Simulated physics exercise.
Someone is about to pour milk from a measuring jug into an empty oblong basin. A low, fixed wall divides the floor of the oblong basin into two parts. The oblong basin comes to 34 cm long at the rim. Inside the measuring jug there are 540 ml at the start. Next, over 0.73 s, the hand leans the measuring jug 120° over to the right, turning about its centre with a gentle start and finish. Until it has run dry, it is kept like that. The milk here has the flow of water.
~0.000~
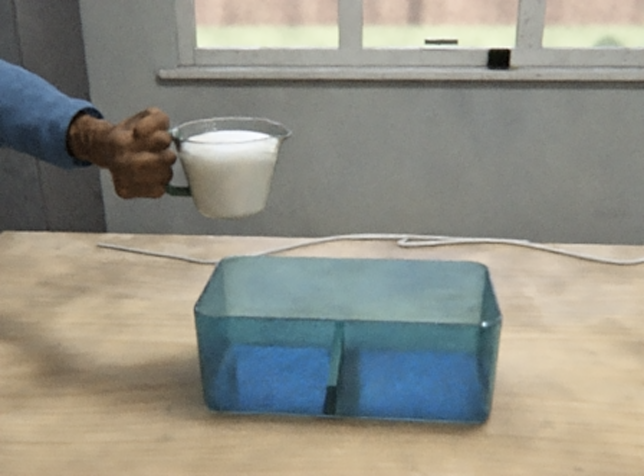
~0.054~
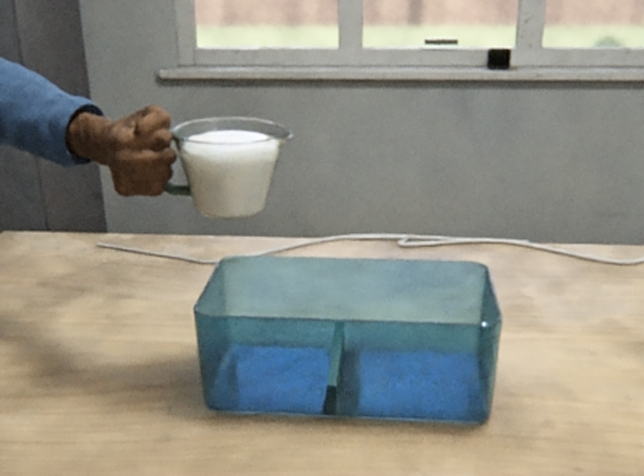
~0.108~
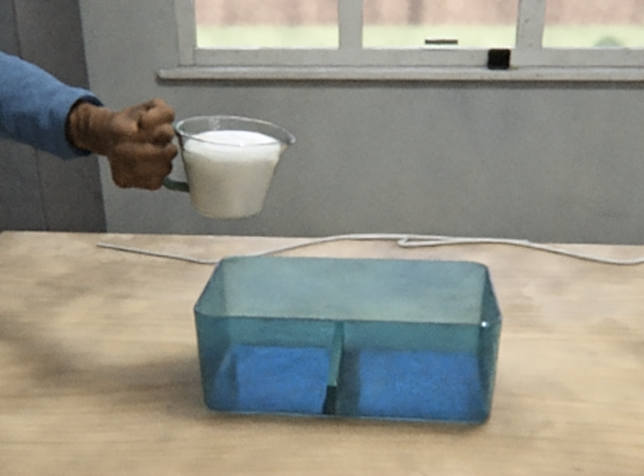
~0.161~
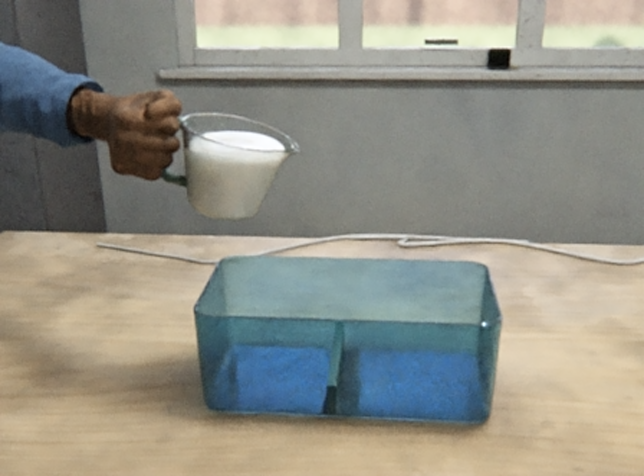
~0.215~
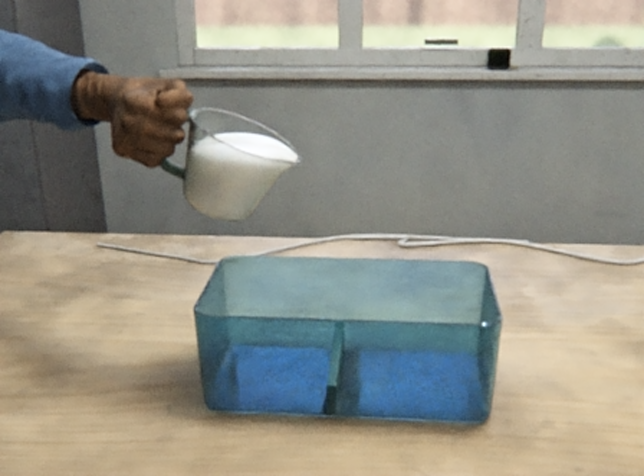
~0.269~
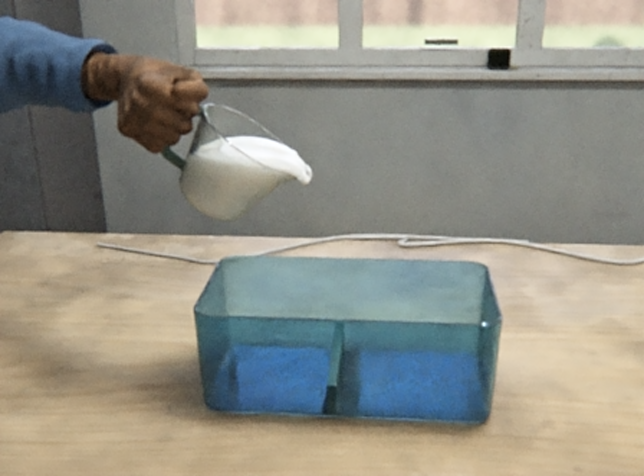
A hand tilting a glass measuring jug of milk to the right above an empty divided blue basin, milk reaching the lip.
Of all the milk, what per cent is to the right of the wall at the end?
I would say 50 percent.
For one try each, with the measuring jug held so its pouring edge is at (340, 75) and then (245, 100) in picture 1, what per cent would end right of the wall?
Try 1: Approx. 90 %; try 2: Approx. 10 %.
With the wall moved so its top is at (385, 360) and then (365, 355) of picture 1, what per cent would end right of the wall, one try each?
One try each: Around 15 percent and then around 20 percent.
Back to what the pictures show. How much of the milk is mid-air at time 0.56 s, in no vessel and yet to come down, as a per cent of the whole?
Near 30 per cent at that moment.
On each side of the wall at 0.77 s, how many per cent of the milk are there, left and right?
Left roughly 50 per cent, right roughly 48.
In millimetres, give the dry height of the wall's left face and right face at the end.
Close to 28 mm left and close to 30 mm right.
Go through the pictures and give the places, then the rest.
In the first frame, it leans 0°; its right rim is at (291, 133); the milk meets the walls at (182, 140) and (278, 142); the oblong basin's rim runs from (208, 284) to (494, 292); the wall's top is at (336, 351).
In the second frame, it leans 2°; its right rim is at (292, 134); the milk meets the walls at (183, 140) and (279, 143).
In the third frame, it leans 6°; its right rim is at (295, 140); the milk meets the walls at (186, 138) and (281, 145).
In the fourth frame, it leans 14°; its right rim is at (299, 149); the milk meets the walls at (189, 139) and (287, 147).
In the fifth frame, it leans 24°; its right rim is at (302, 161); the milk meets the walls at (194, 143) and (297, 153).
In the sixth frame, it leans 36°; its right rim is at (303, 176); the milk meets the walls at (193, 151) and (298, 165); 4 per cent is over the edge.
By 0.56 s the tilt is 104° and 23 per cent is still to pour, 11 is left of the wall and 37 right of it.
By 0.77 s the tilt is 120° and 0 per cent is still to pour, 50 is left of the wall and 48 right of it.
By 0.99 s the tilt is 120° and 0 per cent is still to pour, 48 is left of the wall and 50 right of it.
By 1.23 s the tilt is 120° and 0 per cent is still to pour, 48 is left of the wall and 51 right of it.
At rest 48 per cent lies left of the wall, 50 right of it and 1 outside.
